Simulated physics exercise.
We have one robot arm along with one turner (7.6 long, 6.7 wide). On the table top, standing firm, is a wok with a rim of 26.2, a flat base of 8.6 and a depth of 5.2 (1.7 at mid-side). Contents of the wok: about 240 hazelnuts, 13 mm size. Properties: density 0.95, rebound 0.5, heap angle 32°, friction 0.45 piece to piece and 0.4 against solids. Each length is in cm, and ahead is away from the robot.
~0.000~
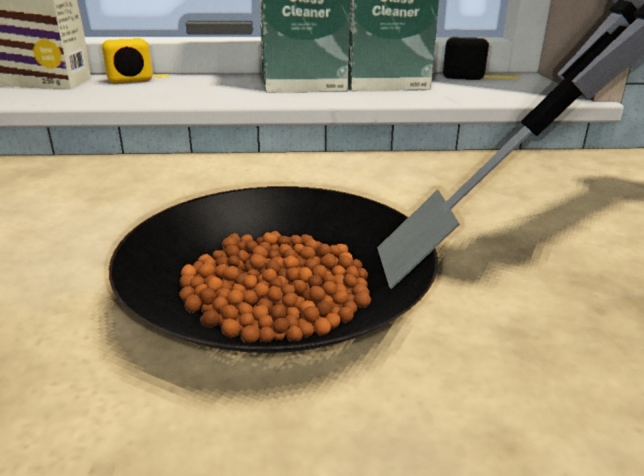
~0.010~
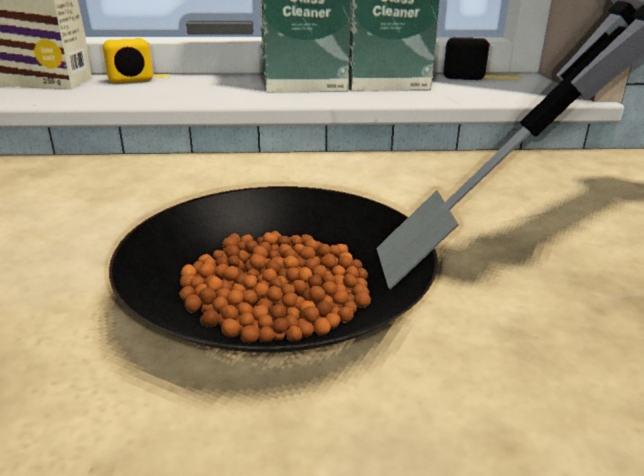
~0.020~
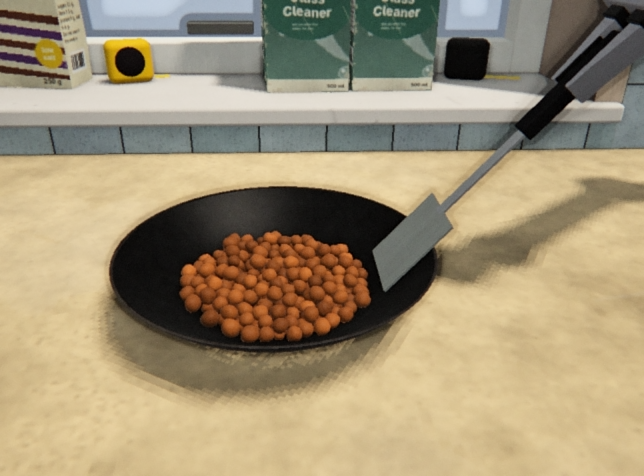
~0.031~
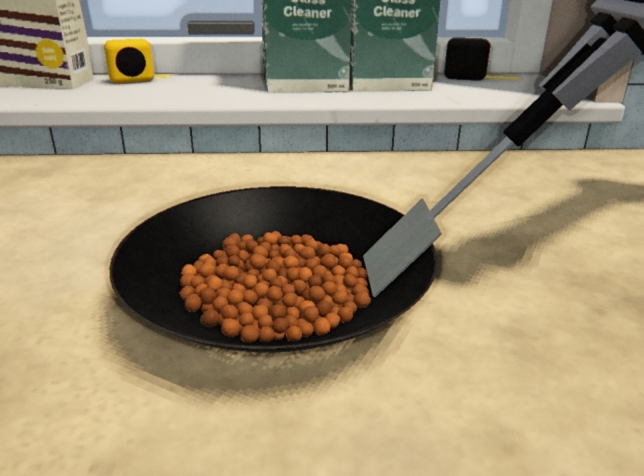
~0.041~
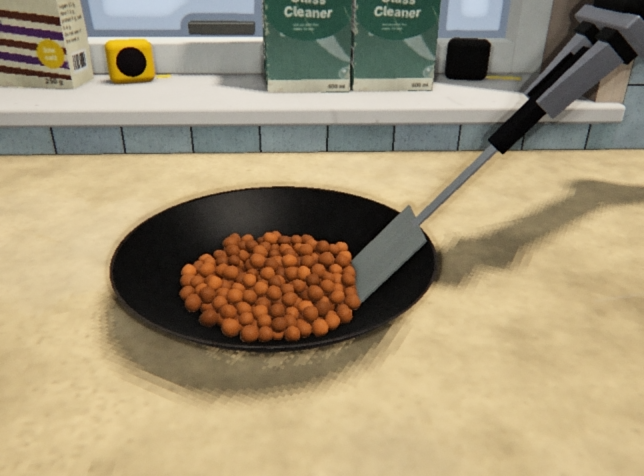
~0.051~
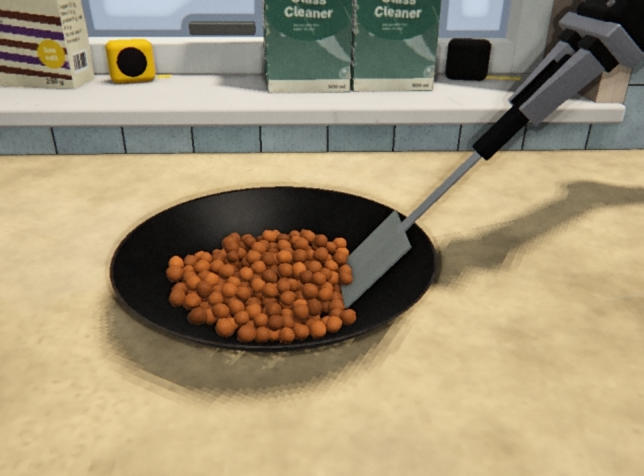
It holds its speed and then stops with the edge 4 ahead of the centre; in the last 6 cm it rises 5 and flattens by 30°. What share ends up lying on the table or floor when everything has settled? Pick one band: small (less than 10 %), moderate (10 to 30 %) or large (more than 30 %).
Moderate.
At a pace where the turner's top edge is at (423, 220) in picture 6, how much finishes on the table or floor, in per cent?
Near 0 in a hundred.
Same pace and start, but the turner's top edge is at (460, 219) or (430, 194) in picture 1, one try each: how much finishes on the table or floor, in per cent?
I'd say near 15 per cent for the first and near 15 per cent for the second.
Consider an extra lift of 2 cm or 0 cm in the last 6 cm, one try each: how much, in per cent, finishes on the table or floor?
Roughly 10 per cent, then 15 per cent.
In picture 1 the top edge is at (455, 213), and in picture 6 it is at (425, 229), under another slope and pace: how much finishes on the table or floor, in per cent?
Around 5 per cent finishes on the table or floor.
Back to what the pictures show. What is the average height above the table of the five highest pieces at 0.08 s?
5 cm or so.
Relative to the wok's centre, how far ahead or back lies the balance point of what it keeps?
Ahead of centre, near 3.5 centimetres.
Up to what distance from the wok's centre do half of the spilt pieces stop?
Some 40 centimetres.
By 0.08 s, sloping 48°, highest piece 6 above the table; 239 in the wok.
By 0.10 s, sloping 38°, highest piece 8 above the table; 233 in the wok, 6 on the blade or in flight.
By 0.31 s, sloping 19°, highest piece 9 above the table; 197 in the wok, 31 on the table or floor, 11 on the blade or in flight.
By 1.36 s, sloping 19°, highest piece 5 above the table; 197 in the wok, 42 on the table or floor.
Final count, 197 in the wok, 42 on the table or floor. That is 18 % on the table or floor.
